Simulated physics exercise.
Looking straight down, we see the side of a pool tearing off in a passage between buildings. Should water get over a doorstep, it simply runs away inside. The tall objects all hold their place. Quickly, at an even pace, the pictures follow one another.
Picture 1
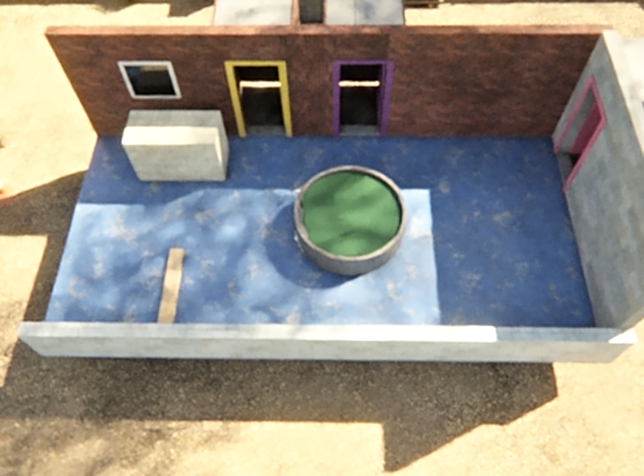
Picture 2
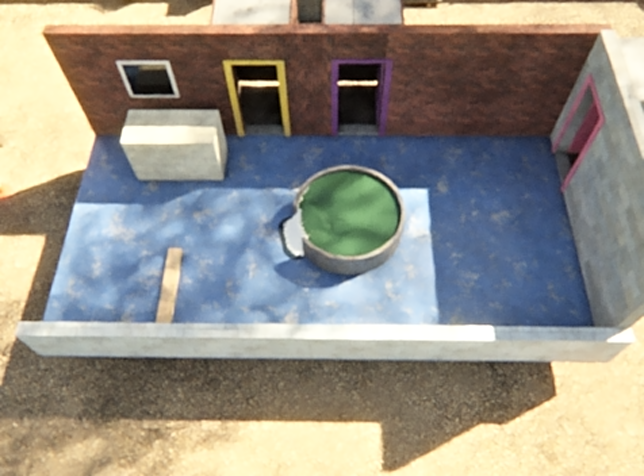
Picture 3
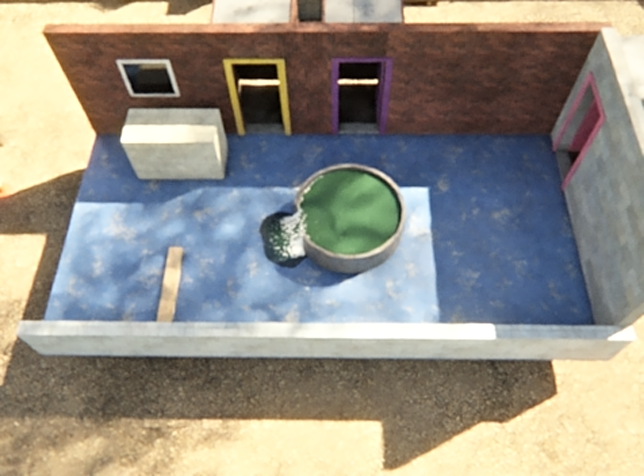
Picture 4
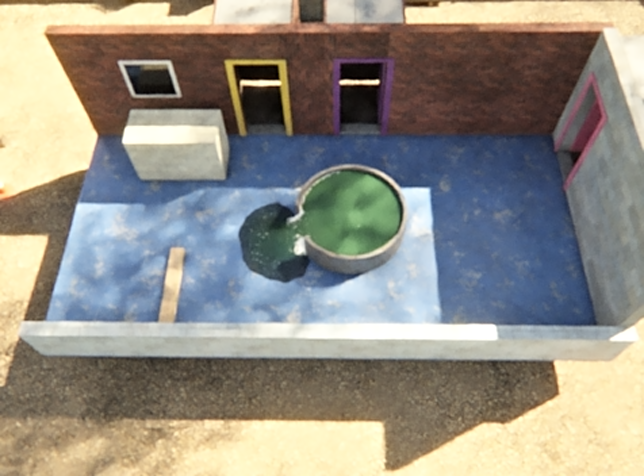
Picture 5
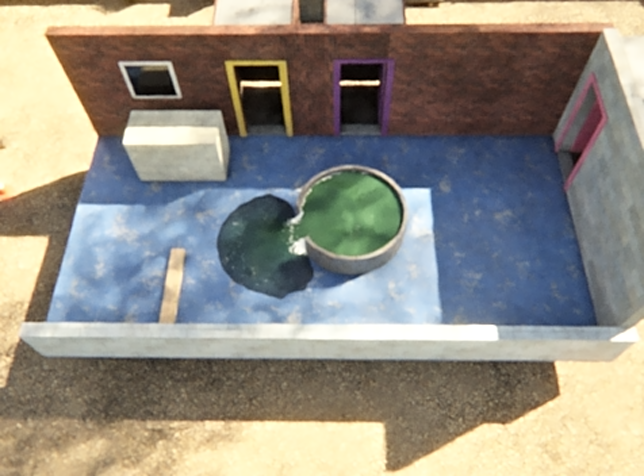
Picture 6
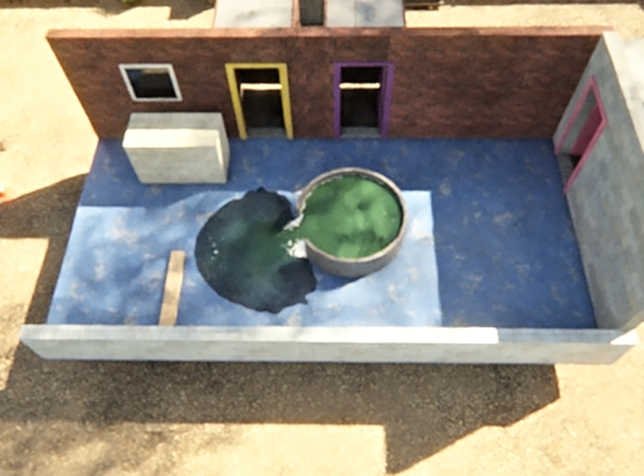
Walled blue-floored yard between buildings, a round pool's left side breaking open and dark green water spreading leftward across the floor.
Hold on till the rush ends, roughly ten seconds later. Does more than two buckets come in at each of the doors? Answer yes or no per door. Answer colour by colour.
The pink door no, the purple door no, the yellow door no.
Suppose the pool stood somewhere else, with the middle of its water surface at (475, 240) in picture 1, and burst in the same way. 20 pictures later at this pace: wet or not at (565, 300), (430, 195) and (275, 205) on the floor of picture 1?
In order, the three spots end up untouched, untouched and waterlogged.
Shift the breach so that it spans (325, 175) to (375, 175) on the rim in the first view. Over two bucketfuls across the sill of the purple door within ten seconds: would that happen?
The purple one tops the limit.
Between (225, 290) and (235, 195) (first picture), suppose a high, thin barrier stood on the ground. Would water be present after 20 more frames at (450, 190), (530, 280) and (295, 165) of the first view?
As listed: No water, clear, covered.
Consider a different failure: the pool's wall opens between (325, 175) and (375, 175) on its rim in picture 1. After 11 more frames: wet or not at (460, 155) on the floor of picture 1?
Answer: Soaked.
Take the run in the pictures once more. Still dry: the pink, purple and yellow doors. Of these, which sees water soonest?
That would be the yellow door.
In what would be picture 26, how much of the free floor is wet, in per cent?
Estimate: Some 35 in a hundred.
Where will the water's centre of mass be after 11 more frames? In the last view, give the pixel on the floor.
Centre point: Around (297, 242).
A moment on, water covers 20 % of the floor; the pink door not reached, the purple door not reached, the yellow door not reached.
Next, water covers 30 % of the floor; the pink door not reached, the purple door not reached, the yellow door not reached.
Then, water covers 35 % of the floor; the pink door not reached, the purple door not reached, the yellow door wet at the sill, nothing in.
Later, water covers 40 % of the floor; the pink door not reached, the purple door not reached, the yellow door wet at the sill, nothing in.
In the end, water covers 50 % of the floor; the pink door not reached, the purple door not reached, the yellow door wet at the sill, nothing in.
